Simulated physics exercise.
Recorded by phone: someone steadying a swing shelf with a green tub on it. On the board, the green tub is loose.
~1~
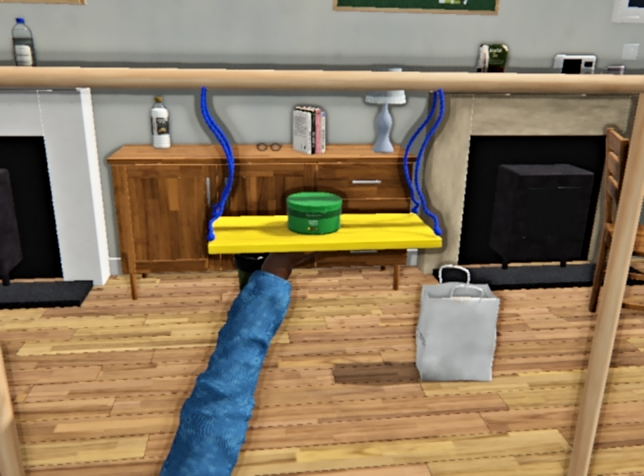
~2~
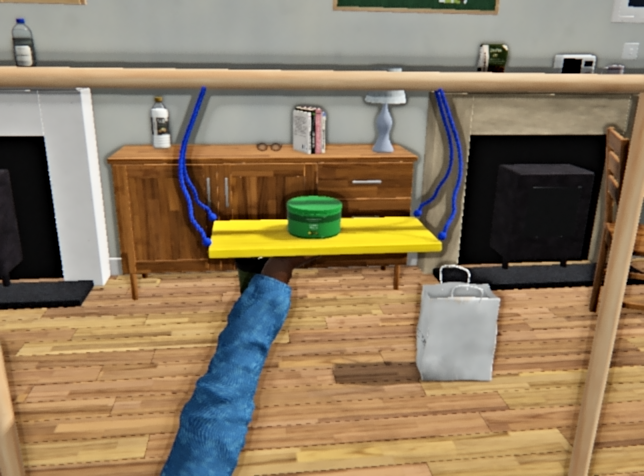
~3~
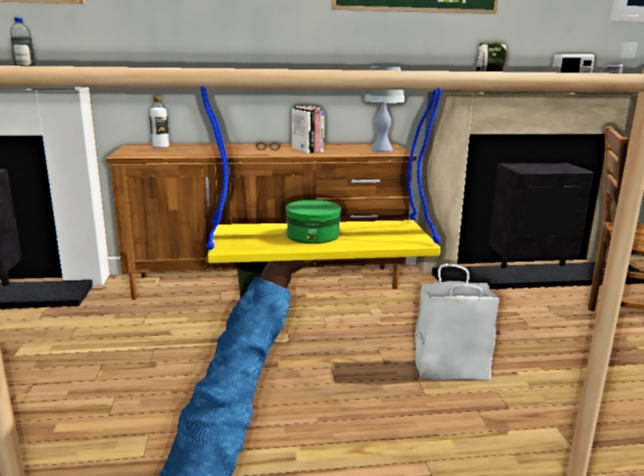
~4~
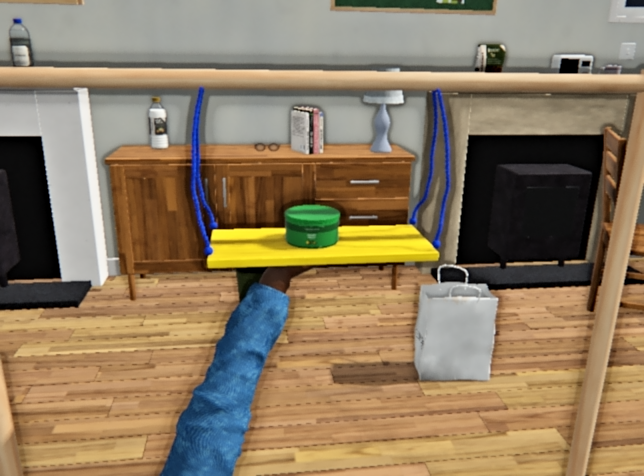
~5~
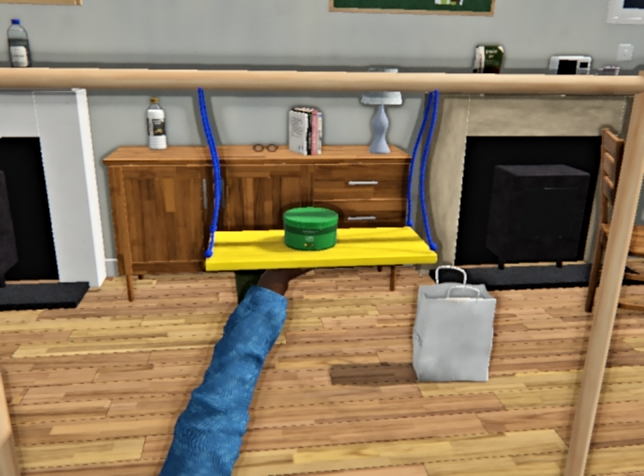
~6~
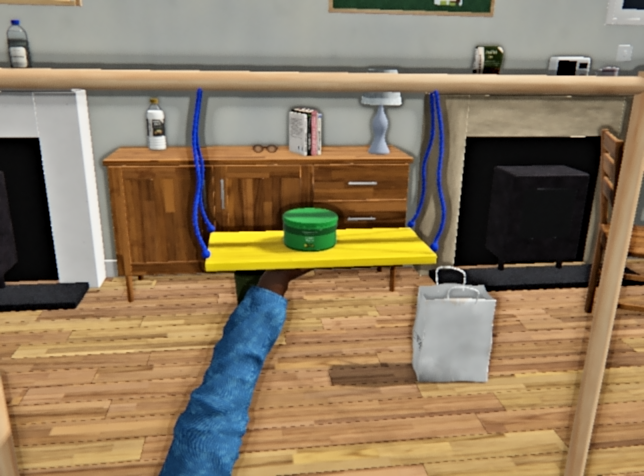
A room with a pale wooden floor is seen from the front, looking past a wooden frame toward a brown sideboard between two fireplaces. A green tub sits on a yellow shelf hung by blue laces, with a blue-sleeved arm reaching up beneath it and a pale bag at right. The laces sway and grow straighter as the shelf and tub sink slightly, while the view barely shifts.
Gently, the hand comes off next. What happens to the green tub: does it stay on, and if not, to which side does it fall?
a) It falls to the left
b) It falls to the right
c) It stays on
Option c: It stays on.
Then, 0.30 s past the final frame, board level; tub on the board near (310, 232).
Then, 0.70 s past the final frame, board level; tub on the board near (310, 233).
When it is over, board level; tub on the board near (310, 233). The green tub remains aboard.
